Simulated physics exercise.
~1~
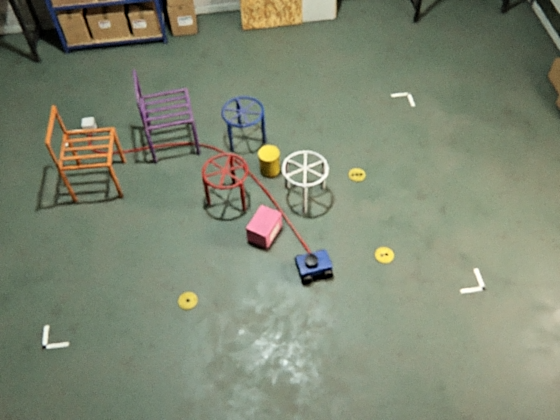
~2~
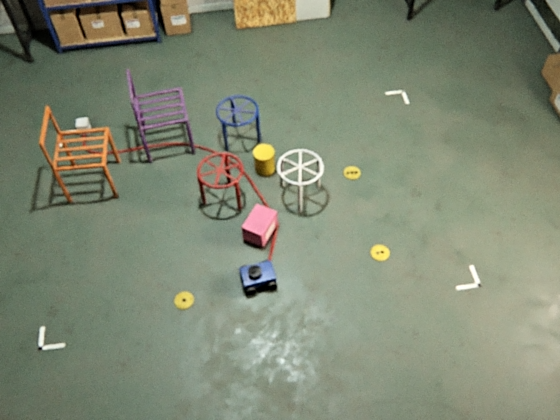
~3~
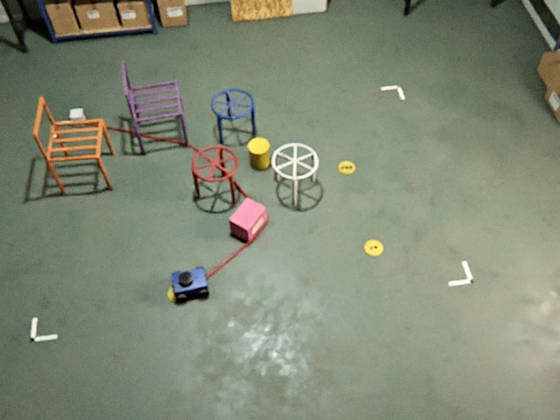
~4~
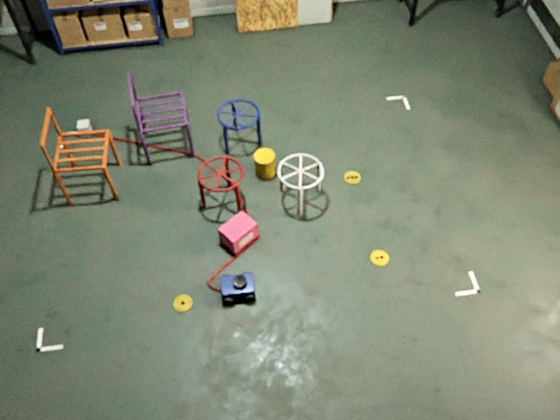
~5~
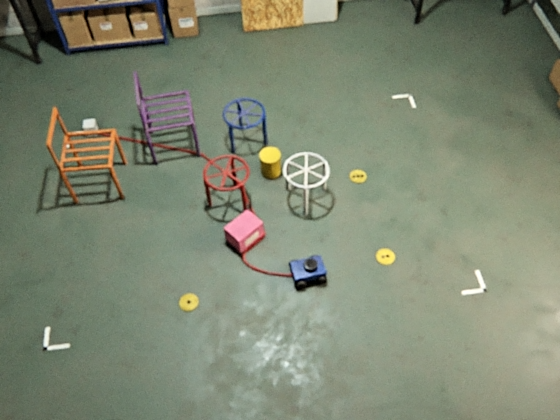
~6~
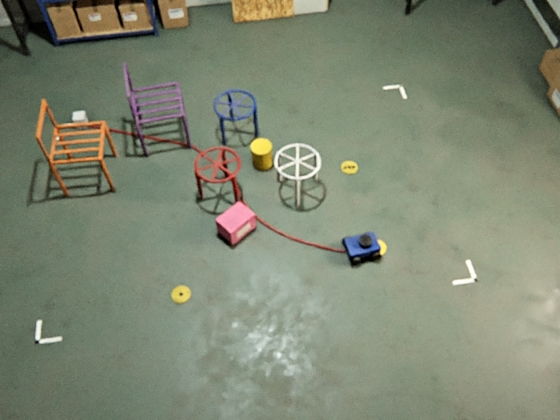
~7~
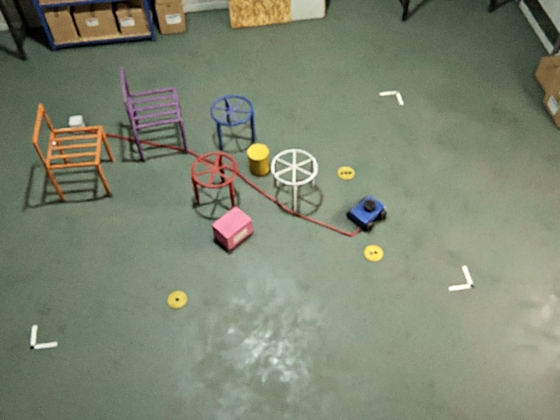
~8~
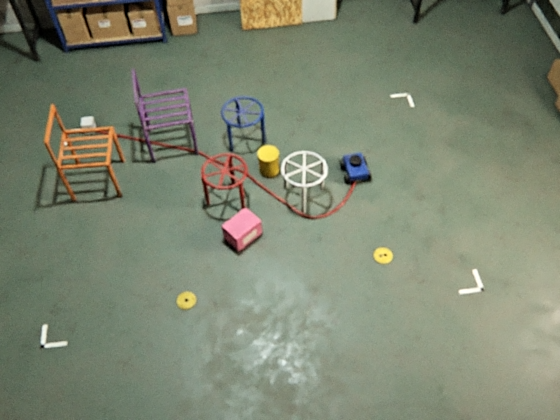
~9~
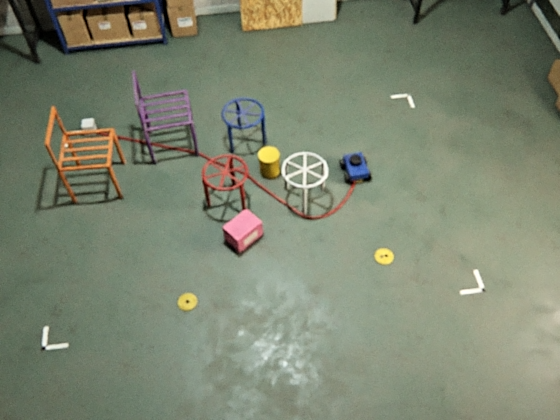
The footage shows a small blue cart trailing a red lead among chairs, stools and a yellow bucket, driving left to a yellow mark as the pink box shifts left, then right to another and up to a third beside the white stool, where it stops, lead still attached.
